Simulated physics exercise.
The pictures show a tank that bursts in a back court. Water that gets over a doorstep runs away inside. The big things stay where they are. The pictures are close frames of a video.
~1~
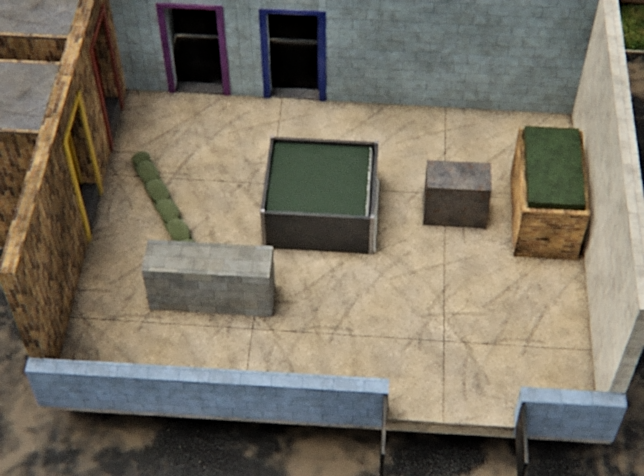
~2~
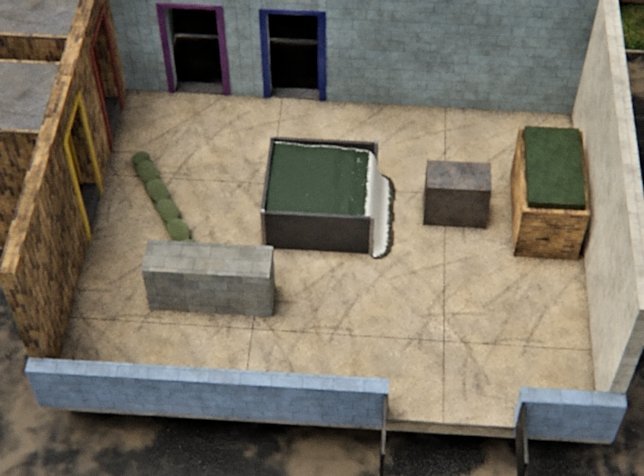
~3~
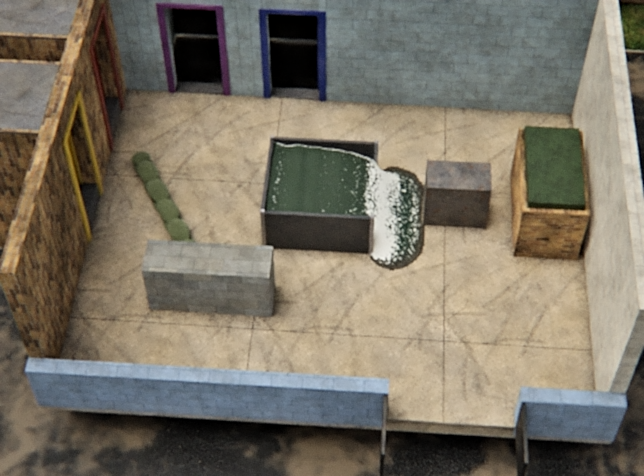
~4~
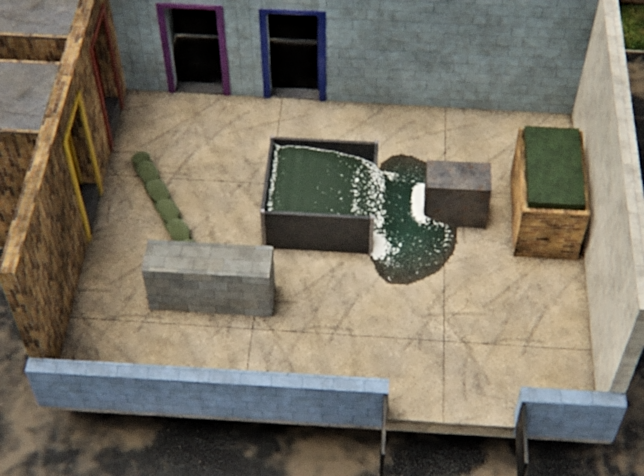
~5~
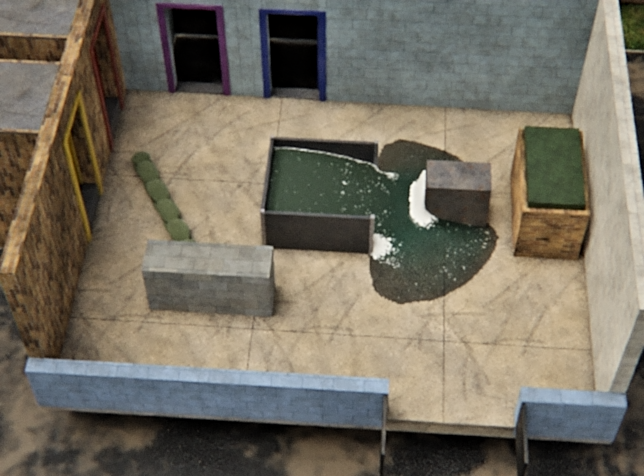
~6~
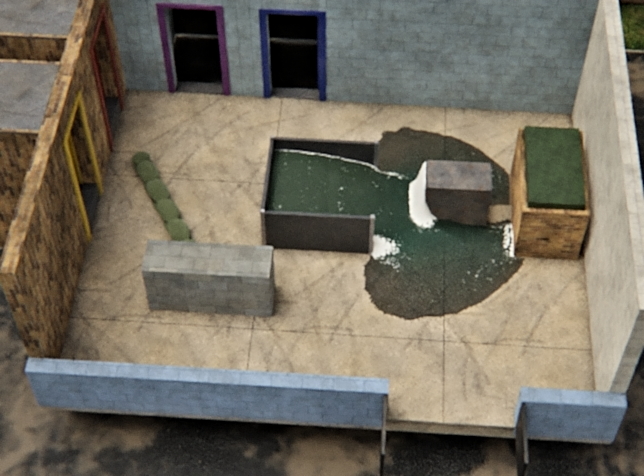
A paved back court enclosed by walls is seen from high above, with purple and blue doorframes behind and a low pale-blue wall in front. A dark open tank of green water sits mid-court, between a grey block and green bushes at left and a dark box and a wooden, green-topped box at right. Water pours from the tank's right side, foams around the dark box and spreads to the wooden one, the camera still.
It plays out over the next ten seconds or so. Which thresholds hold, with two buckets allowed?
The yellow door stays under that; the red door stays under that; the purple door stays under that; the blue door stays under that.
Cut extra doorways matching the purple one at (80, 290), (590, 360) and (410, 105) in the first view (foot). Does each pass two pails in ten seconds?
In that order: Takes less, passes that mark, goes over.
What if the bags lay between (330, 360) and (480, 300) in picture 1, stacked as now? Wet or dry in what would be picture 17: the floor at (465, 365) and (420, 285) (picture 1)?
As listed: Covered, flooded.
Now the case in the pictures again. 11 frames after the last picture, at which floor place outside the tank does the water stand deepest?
Around (593, 418).
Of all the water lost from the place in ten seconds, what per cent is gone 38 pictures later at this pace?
Some 55 per cent.
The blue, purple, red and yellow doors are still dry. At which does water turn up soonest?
That is the blue door.
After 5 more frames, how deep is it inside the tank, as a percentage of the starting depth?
Some 40 per cent.
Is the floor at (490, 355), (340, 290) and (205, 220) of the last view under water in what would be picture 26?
As listed: Under water, free of water, free of water.
A moment on, water covers 30 % of the floor; the yellow door not reached, the red door not reached, the purple door not reached, the blue door not reached.
Next, water covers 40 % of the floor; the yellow door not reached, the red door not reached, the purple door not reached, the blue door not reached.
Then, water covers 45 % of the floor; the yellow door not reached, the red door not reached, the purple door not reached, the blue door wet at the sill, nothing in.
Later, water covers 60 % of the floor; the yellow door not reached, the red door not reached, the purple door wet at the sill, nothing in, the blue door wet at the sill, nothing in.
In the end, water covers 90 % of the floor; the yellow door wet at the sill, nothing in, the red door wet at the sill, nothing in, the purple door wet at the sill, nothing in, the blue door under two buckets in.
